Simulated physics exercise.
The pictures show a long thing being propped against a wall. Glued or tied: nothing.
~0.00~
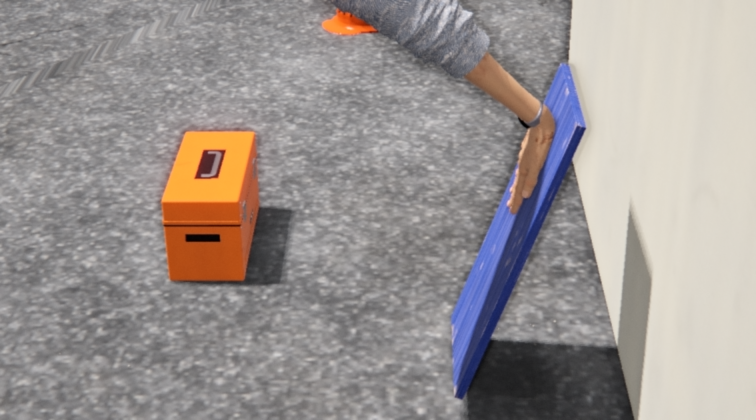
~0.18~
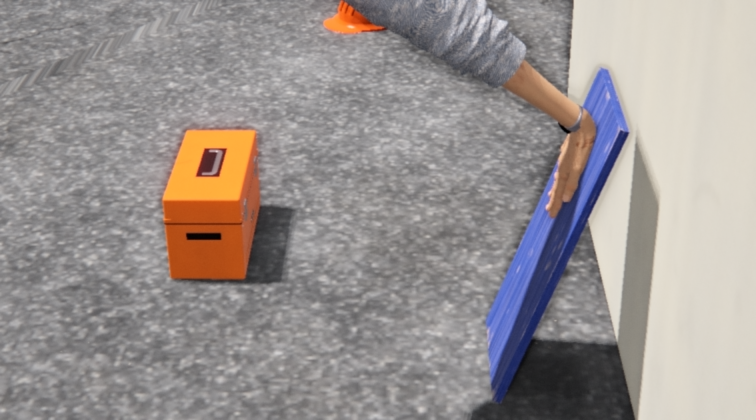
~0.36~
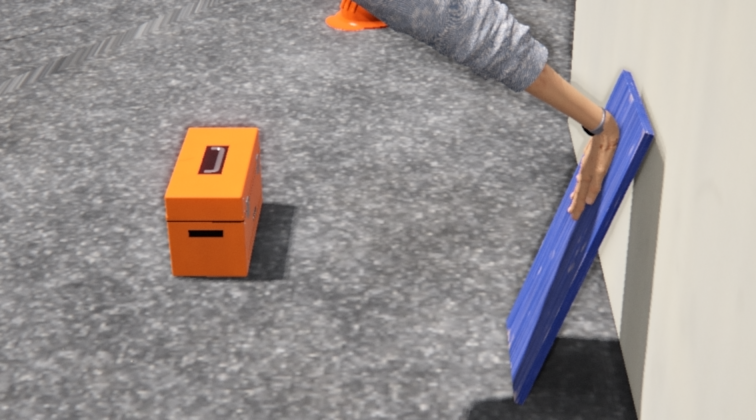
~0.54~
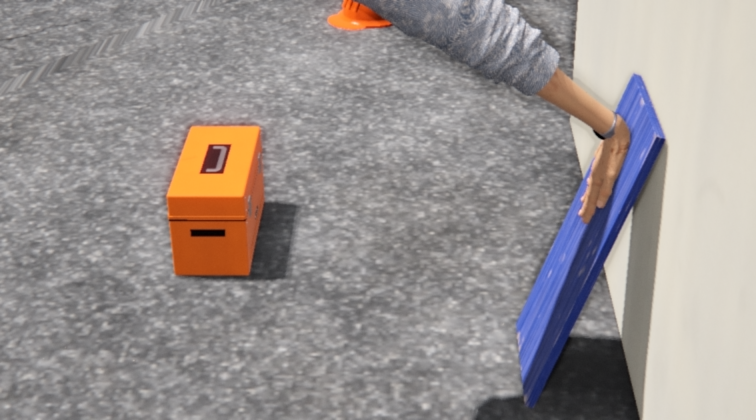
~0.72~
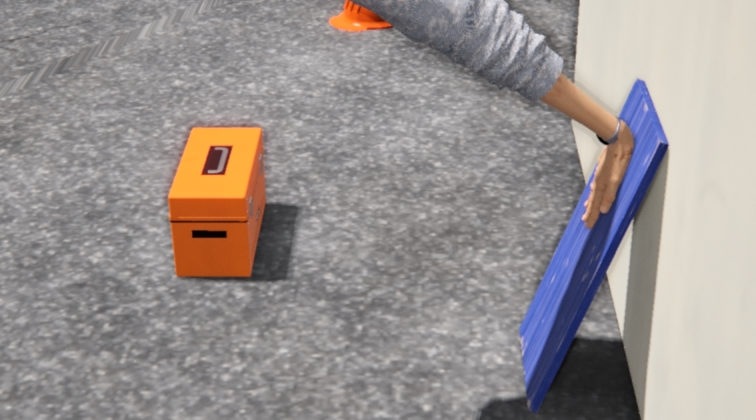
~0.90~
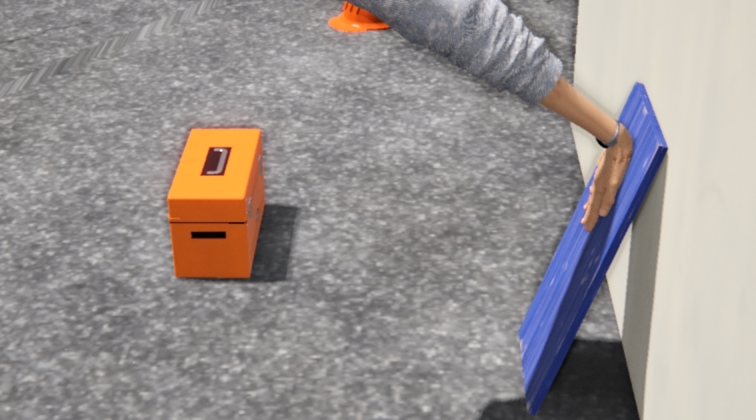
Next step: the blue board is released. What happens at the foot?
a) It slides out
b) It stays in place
It stays in place.
By 1.30 s, all is still.
By 1.80 s, blue board resting near (586, 250).
When it is over (2.2 s), both as before. End places, in pixels of the last picture, blue board near (586, 250). The board holds.
